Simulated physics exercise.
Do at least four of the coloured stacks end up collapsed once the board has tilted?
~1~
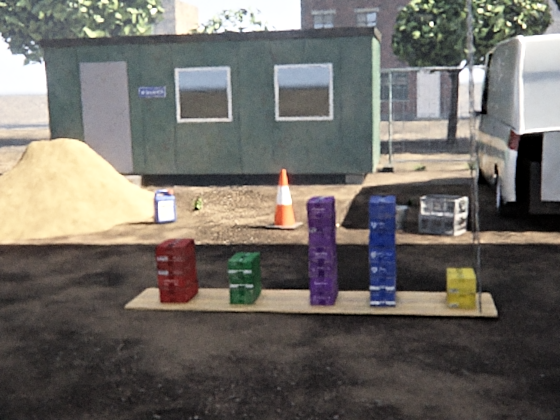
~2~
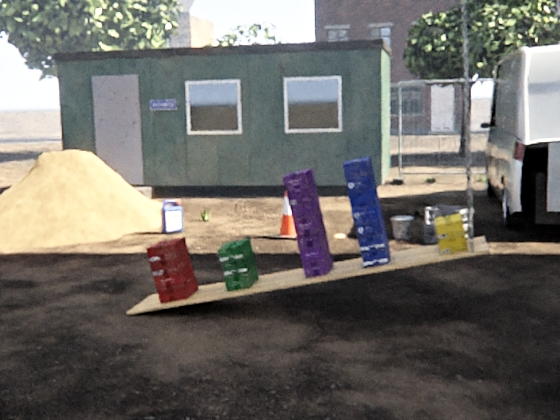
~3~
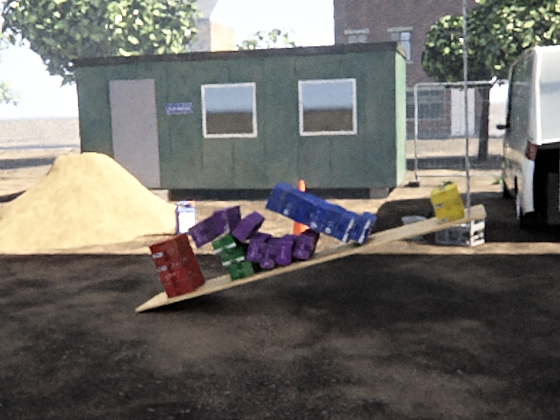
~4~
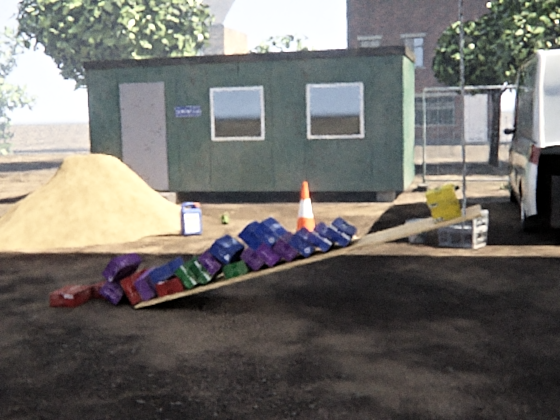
Yes, the red, green, purple and blue stacks all end up collapsed towards the low end, while the yellow one still stands at the raised end.
